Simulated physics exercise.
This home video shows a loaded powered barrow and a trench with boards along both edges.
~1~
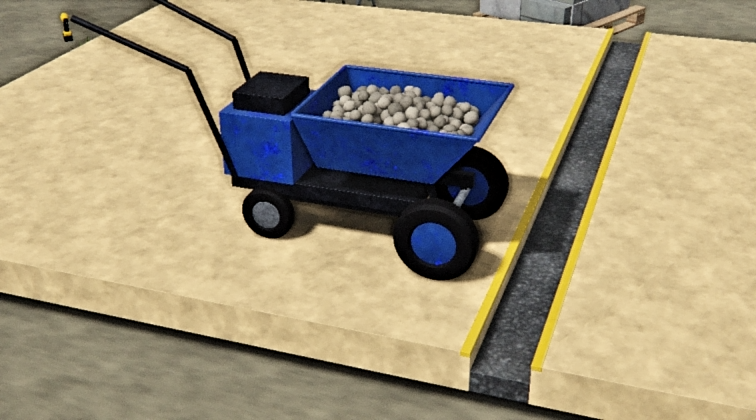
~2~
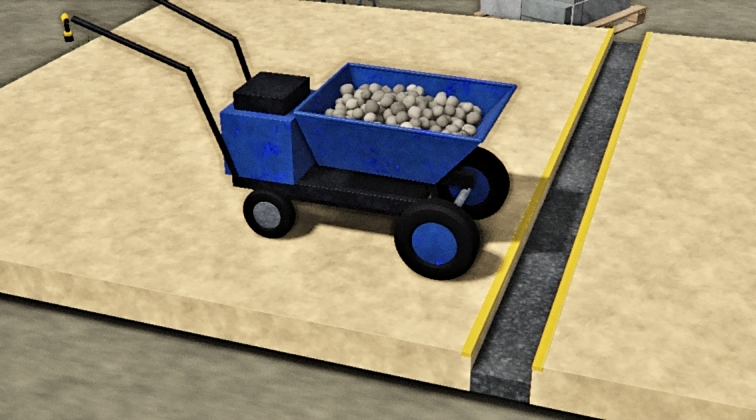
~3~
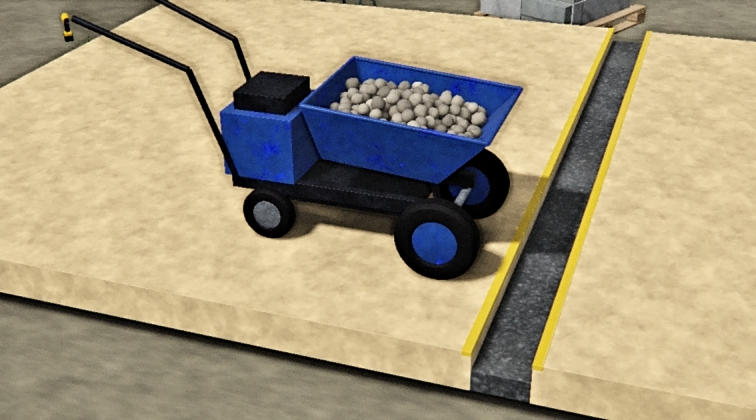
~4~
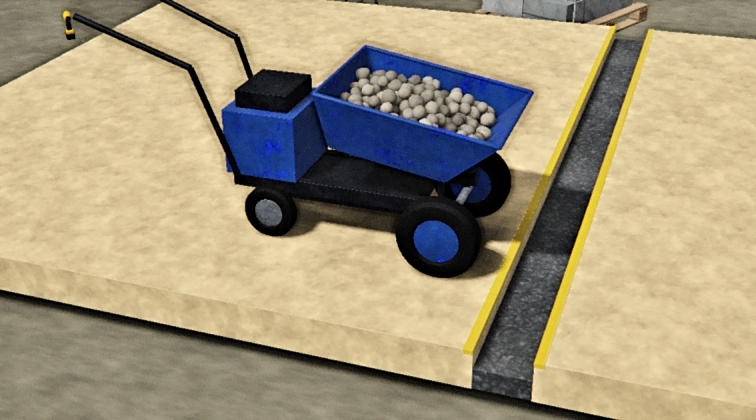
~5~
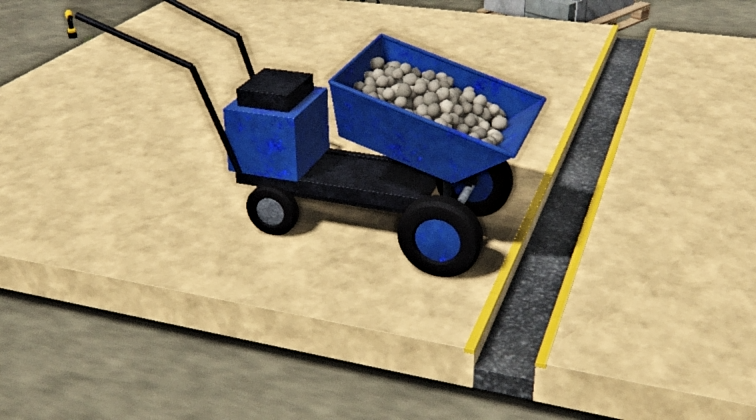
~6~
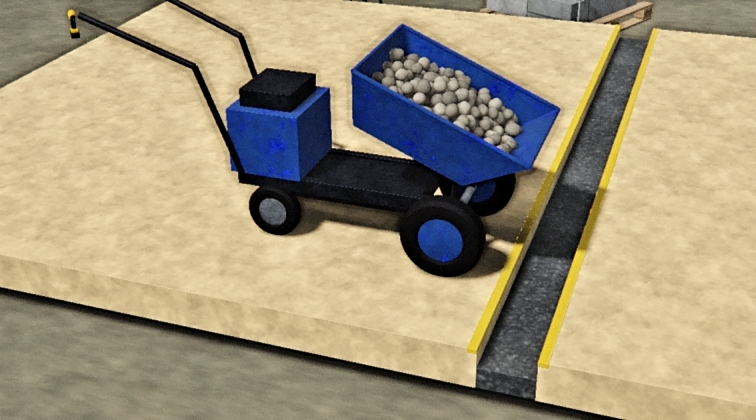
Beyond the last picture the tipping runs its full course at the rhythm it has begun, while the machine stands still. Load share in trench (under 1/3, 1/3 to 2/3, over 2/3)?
I expect the trench to receive below one third of the load.
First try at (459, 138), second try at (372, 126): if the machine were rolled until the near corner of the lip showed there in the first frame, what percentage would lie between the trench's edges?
Roughly 20 per cent at the first spot and 50 per cent at the second.
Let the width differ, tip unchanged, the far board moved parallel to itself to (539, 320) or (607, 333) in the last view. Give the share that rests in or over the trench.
Well, it'd be something like 0 per cent the first time and 50 per cent the second.
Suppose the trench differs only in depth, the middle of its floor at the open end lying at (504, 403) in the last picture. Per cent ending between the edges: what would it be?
The share would be around 0 per cent.
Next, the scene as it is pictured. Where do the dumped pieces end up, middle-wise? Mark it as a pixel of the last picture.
Last view, resting centre - approx. (636, 265).
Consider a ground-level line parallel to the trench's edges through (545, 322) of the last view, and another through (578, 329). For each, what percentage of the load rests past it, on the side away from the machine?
Result, first then second: 70 %, 60 %.
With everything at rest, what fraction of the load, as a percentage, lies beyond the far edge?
Roughly 75 in a hundred.
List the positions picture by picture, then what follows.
Lip of the skip near (478, 140), level; top of the load near (394, 110), river pebbles; first edge of the trench near (482, 314); far edge near (550, 327), the trench under half as wide as the skip, and shallow for its width, in the first picture.
Lip of the skip near (481, 141), tipped barely; top of the load near (397, 109), in the second picture.
Lip of the skip near (488, 144), tipped barely; top of the load near (386, 105), in the third picture.
Lip of the skip near (500, 148), tipped a little; top of the load near (386, 96), in the fourth picture.
Lip of the skip near (513, 156), tipped clearly; top of the load near (400, 89), in the fifth picture.
Lip of the skip near (529, 168), tipped clearly; top of the load near (408, 77); first edge of the trench near (489, 311); far edge near (557, 324), in the sixth picture.
Shortly afterwards, skip tipped steeply; the whole lot in the skip.
Next, skip tipped right over; near half in the skip; near half beyond it; only a few falling.
Some moments later, skip tipped right over; near a quarter in the skip; only a few in or heaped over the trench; the bulk beyond it.
In the end, skip tipped right over; near a quarter in the skip; only a few in or heaped over the trench; the bulk beyond it.
